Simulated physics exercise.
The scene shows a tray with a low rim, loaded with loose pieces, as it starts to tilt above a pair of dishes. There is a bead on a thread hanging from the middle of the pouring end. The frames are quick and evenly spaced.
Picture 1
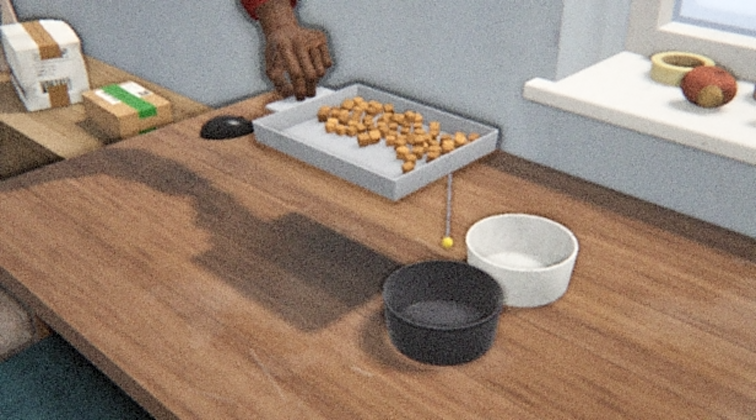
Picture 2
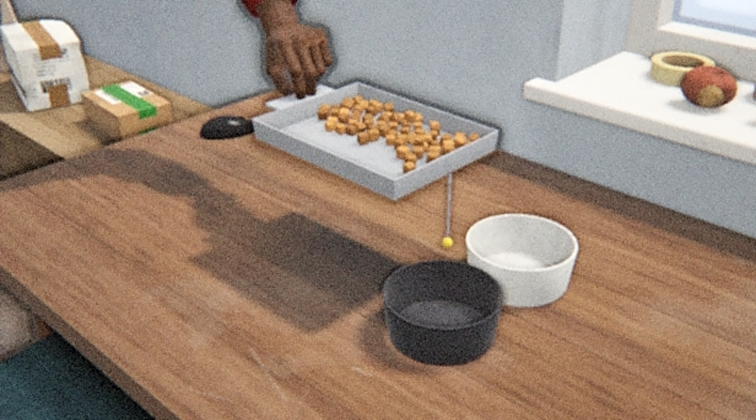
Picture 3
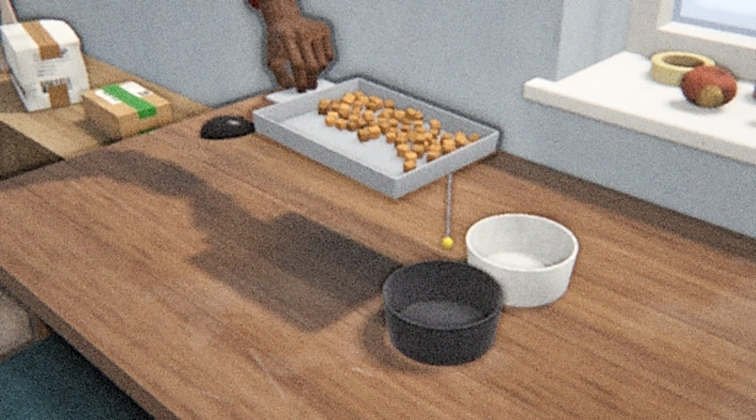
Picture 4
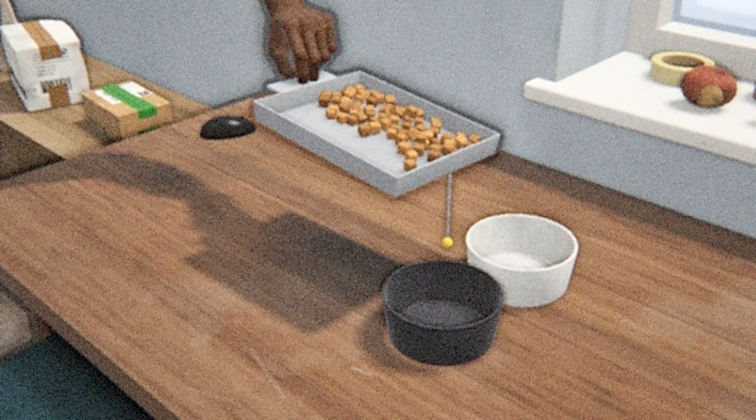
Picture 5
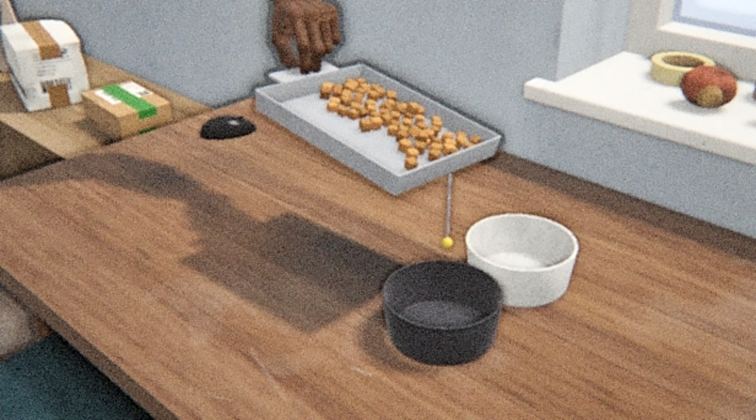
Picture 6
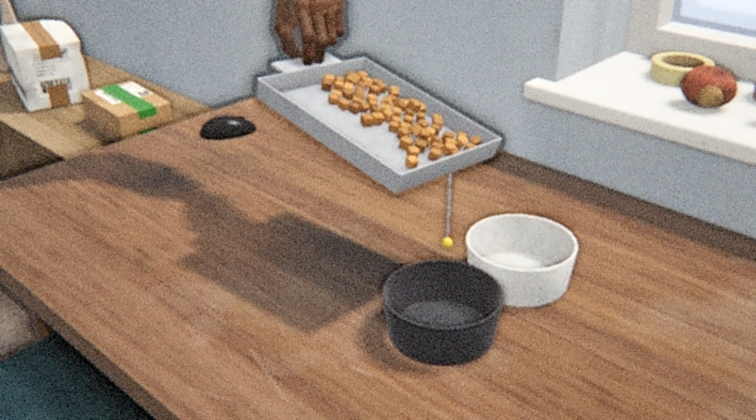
A hand held a gray tray of brown cubes above a wooden table with one black dish and one white dish, then slowly raised the handle end, tilting the tray slightly toward the right.
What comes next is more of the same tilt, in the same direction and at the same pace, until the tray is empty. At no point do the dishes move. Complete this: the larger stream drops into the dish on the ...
... right.
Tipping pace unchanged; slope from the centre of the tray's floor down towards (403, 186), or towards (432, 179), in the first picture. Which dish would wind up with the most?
Results - the dish on the left side first, the dish on the left side second.
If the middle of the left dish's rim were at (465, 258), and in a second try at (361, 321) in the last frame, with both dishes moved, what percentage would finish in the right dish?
You'd get 40 in a hundred the first time and 10 in a hundred the second.
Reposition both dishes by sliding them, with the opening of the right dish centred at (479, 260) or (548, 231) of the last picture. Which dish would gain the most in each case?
First try: The rightmost dish. Second try: The rightmost dish.
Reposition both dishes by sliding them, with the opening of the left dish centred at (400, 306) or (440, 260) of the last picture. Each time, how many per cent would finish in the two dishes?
About 50% and about 60%.
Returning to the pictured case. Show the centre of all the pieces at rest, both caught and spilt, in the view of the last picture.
Roughly at (529, 270), give or take.
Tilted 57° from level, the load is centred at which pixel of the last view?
At about (449, 111).
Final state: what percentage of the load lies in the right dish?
That share is close to 70 %.
Just after the last frame, tray tipped steeply; every one on the tray.
A moment on, tray tipped right over; every one on the tray.
Further on, tray tipped past a quarter turn; just a few in the left dish; the larger part in the right dish; roughly a quarter outside both.
When it is over, tray tipped past a quarter turn; just a few in the left dish; the larger part in the right dish; roughly a quarter outside both.
